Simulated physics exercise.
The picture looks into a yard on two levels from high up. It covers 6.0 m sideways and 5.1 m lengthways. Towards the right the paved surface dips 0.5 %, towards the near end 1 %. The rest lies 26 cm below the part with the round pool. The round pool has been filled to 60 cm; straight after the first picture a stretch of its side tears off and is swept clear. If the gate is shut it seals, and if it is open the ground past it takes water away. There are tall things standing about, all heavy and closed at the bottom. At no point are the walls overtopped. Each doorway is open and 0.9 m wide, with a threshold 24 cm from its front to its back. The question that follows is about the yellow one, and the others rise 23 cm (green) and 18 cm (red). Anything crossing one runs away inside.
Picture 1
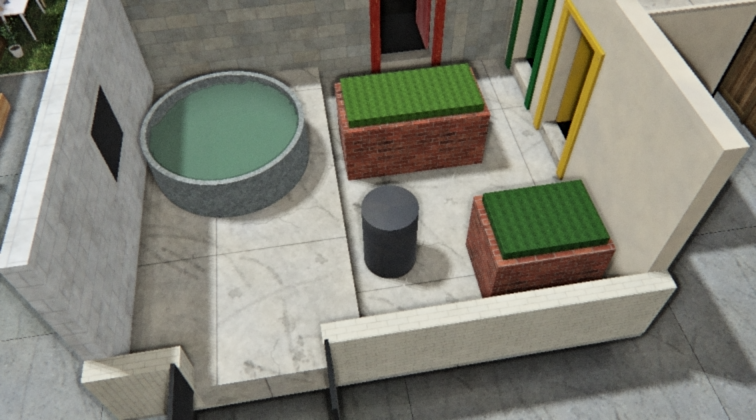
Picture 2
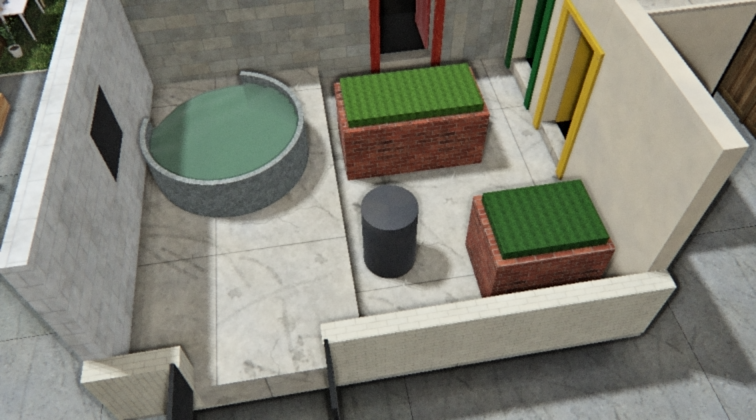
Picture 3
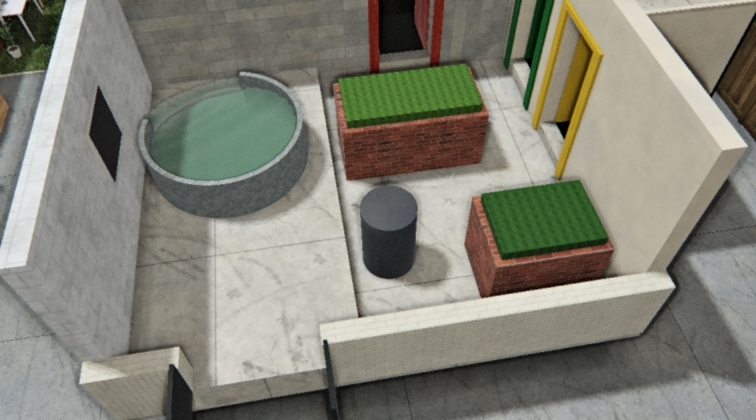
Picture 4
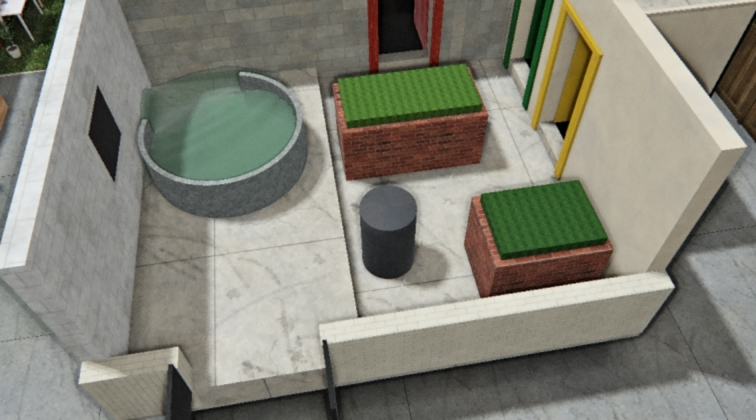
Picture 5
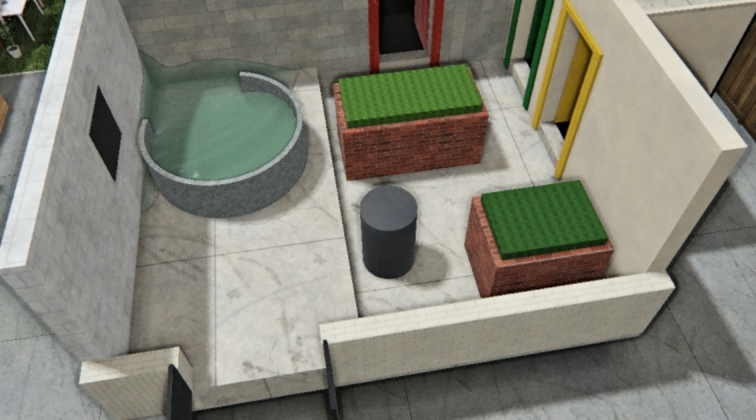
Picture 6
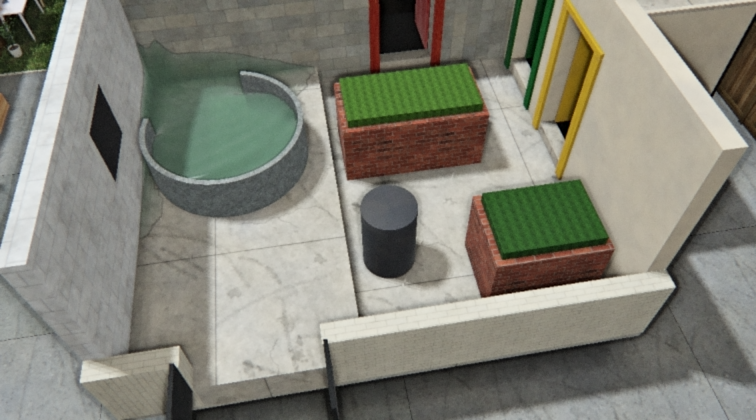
Green water pouring through a gap in the far rim of a round grey pool and spreading behind it in a walled yard.
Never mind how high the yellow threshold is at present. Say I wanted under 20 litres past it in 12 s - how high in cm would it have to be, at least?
You would need about 6.5 cm.
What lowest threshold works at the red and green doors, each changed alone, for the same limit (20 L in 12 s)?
Roughly 9.5 cm at red and 27 cm at green.
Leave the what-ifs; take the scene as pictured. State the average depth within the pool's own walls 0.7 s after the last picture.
Roughly 34 cm on average.
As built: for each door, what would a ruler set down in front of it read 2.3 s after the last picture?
Depth at green 37 cm, at yellow 3 cm, at red 5 cm.
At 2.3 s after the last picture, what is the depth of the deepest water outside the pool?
Up to some 40 centimetres, I'd say.
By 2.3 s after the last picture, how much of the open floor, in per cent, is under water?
Roughly 50 percent of the floor.
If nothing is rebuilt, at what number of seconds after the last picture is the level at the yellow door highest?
Around 5.5 s, give or take.
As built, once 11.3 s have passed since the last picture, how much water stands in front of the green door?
Depth: Near 11.0 cm.
Then, 0.7 s after the last picture water covers 20 % of the floor, deepest (54 cm) near (153, 94); it has not reached the yellow door.
Then, 2.3 s after the last picture water covers 50 % of the floor, deepest (40 cm) near (514, 85); it has not reached the yellow door.
Then, 11.3 s after the last picture water covers 80 % of the floor, deepest (15 cm) near (578, 316); 6 cm at the yellow door, 0 litres in over its 18 cm threshold.
At the yellow door as built, the water peaked near 10 cm, 5.7 s after the last picture.
Run again over the same 12 s with other heights there, 36 litres in over 5 cm, 14 litres over 7 cm. The limit of 20 litres is kept from about 6.5 cm up.
